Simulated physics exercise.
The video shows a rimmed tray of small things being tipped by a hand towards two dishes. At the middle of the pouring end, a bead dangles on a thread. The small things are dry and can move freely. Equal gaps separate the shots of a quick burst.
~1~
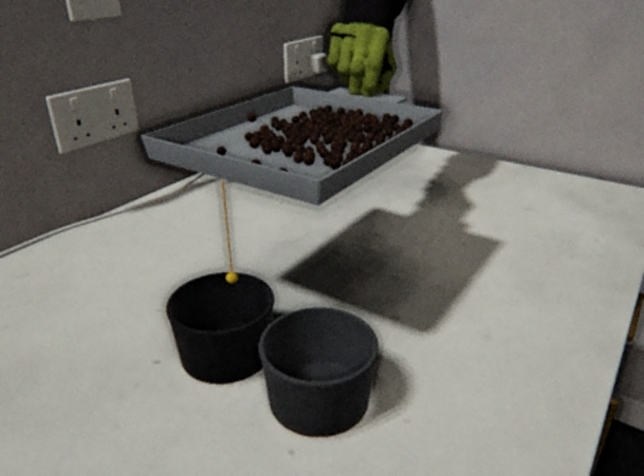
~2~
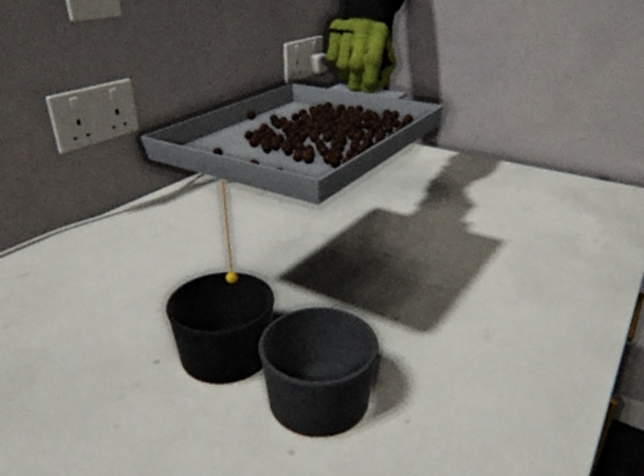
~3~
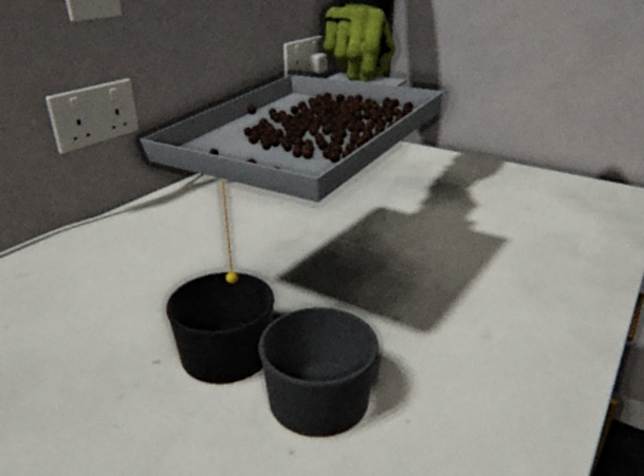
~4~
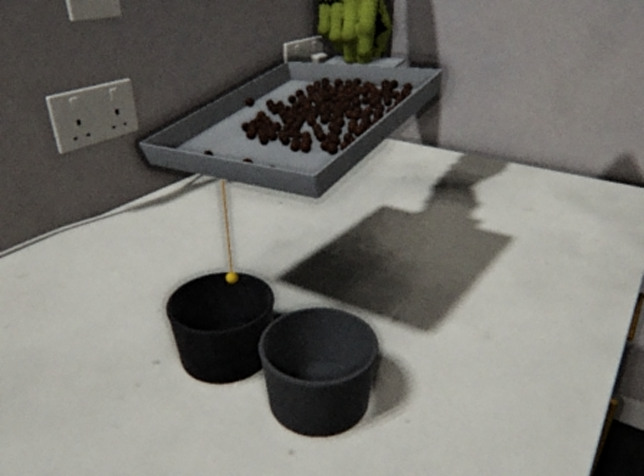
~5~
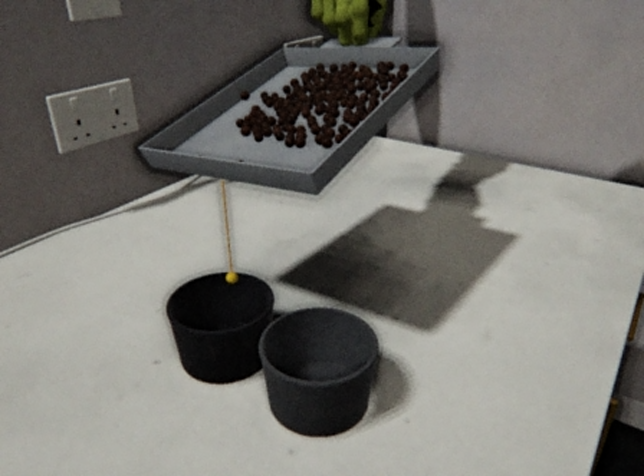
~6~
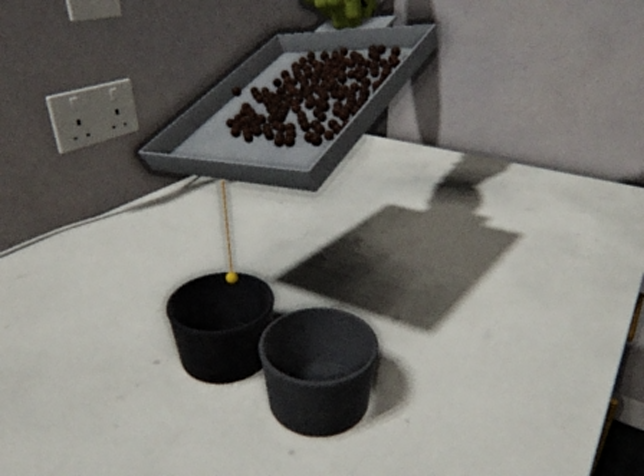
The clip opens on a gloved green hand holding a grey rimmed tray of small dark brown balls above two dark dishes, a yellow bead dangling on a thread beneath it. The hand raises the tray's far end, steadily tilting it, and the balls begin shifting slightly down towards the near left.
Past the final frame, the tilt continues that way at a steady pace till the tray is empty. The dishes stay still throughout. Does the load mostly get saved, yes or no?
No, less than half is saved.
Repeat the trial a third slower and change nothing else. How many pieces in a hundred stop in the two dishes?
Close to 10 in a hundred.
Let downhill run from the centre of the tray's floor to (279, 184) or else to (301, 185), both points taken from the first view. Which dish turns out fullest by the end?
Case one goes to the right-side dish, case two to the right-side dish.
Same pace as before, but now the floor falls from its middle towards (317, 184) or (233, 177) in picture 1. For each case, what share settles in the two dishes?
Roughly 80 % in the first case and 30 % in the second.
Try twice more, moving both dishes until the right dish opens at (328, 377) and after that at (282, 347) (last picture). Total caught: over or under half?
For the two tries in order: Not as much as half, not as much as half.
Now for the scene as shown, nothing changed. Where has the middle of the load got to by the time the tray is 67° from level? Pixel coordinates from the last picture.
Look about (175, 162) in the last picture.
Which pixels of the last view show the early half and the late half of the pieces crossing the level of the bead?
About (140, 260) to begin with, then about (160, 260).
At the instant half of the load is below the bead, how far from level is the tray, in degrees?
The tilt is near 100° by then.
Shortly afterwards, tray tipped steeply; the bulk on the tray; a little outside both; a little in the air.
Next, tray tipped past a quarter turn; a little on the tray; a little in the left dish; near two thirds outside both; near a quarter in the air.
Some moments later, tray tipped past a quarter turn; a little in the left dish; all but a few outside both.
In the end, tray tipped past a quarter turn; none at all in the right dish; a little in the left dish; all but a few outside both.
